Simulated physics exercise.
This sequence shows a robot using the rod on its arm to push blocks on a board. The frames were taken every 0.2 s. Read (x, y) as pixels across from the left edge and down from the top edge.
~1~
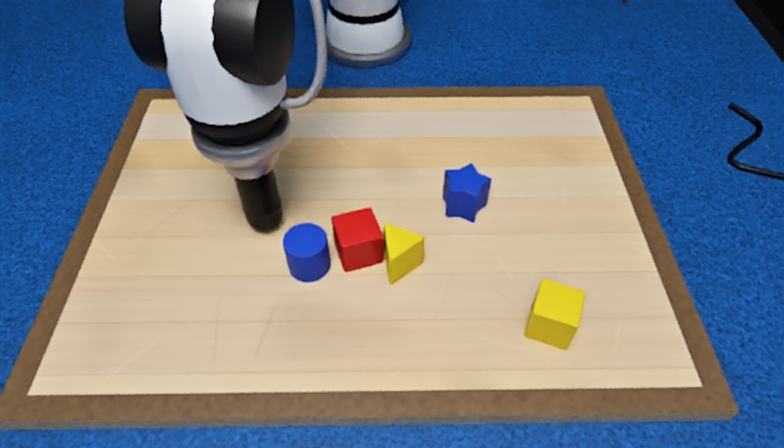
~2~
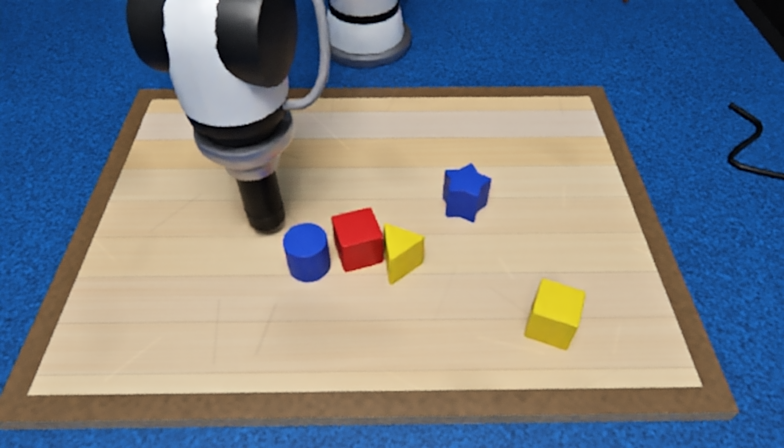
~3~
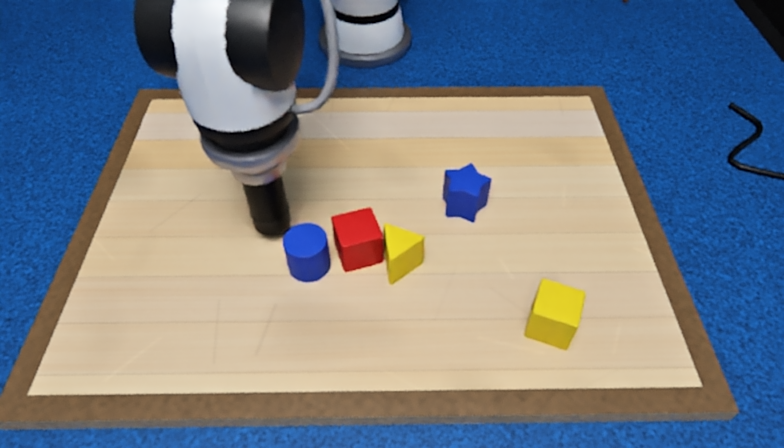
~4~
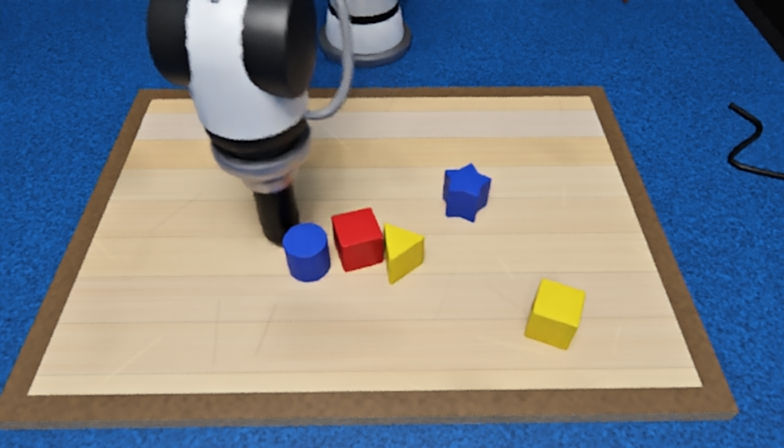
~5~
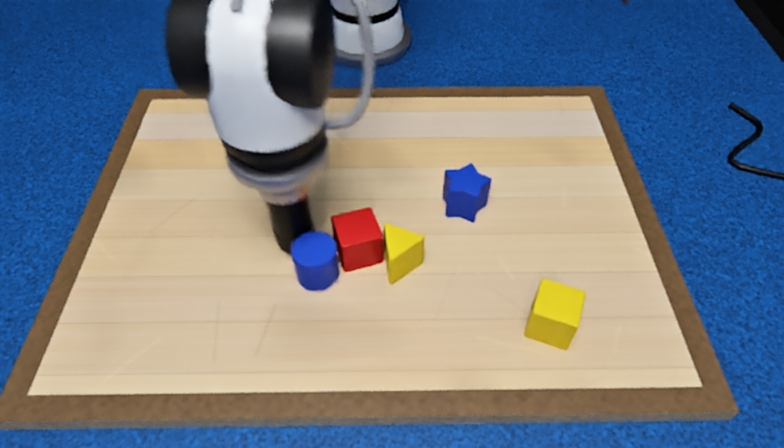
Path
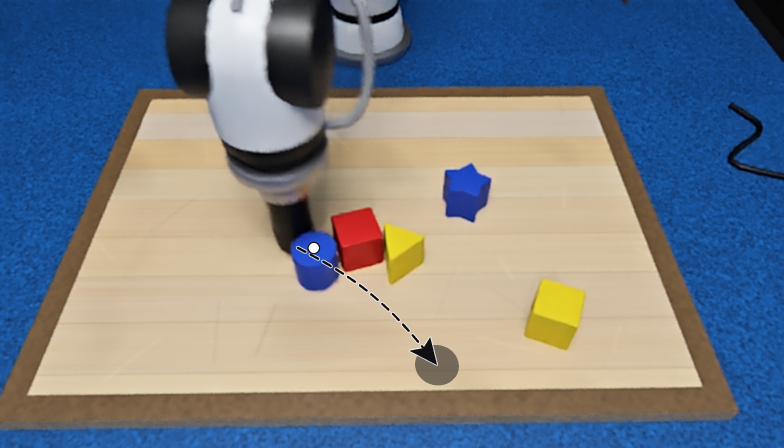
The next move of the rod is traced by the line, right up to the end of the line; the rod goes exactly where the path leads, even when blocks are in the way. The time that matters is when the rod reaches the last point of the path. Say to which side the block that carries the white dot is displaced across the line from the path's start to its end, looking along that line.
It moves over to the right.
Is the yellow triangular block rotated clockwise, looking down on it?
Yes.
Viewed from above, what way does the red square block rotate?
Short answer: Counterclockwise.
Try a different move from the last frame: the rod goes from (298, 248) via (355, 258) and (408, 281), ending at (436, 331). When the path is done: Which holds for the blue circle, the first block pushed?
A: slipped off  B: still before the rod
My answer is option A.
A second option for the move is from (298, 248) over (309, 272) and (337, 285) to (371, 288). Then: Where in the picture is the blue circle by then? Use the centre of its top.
Expect it around (374, 300).
Drawn move, from (298, 248) by way of (371, 294) to (437, 365); the dot is on the blue circle.
The first path, step by step. One third of the way, rod (347, 269); blue circle (344, 288); red square block (374, 226), turned 25° anticlockwise; yellow triangular block (412, 238), turned 30° clockwise.
Two thirds of the way, rod (394, 308); blue circle (352, 310); red square block (375, 226), turned 30° anticlockwise; yellow triangular block (412, 238), turned 30° clockwise.
At the end, rod (438, 358); blue circle (352, 310); red square block (375, 226), turned 30° anticlockwise; yellow triangular block (412, 238), turned 30° clockwise.
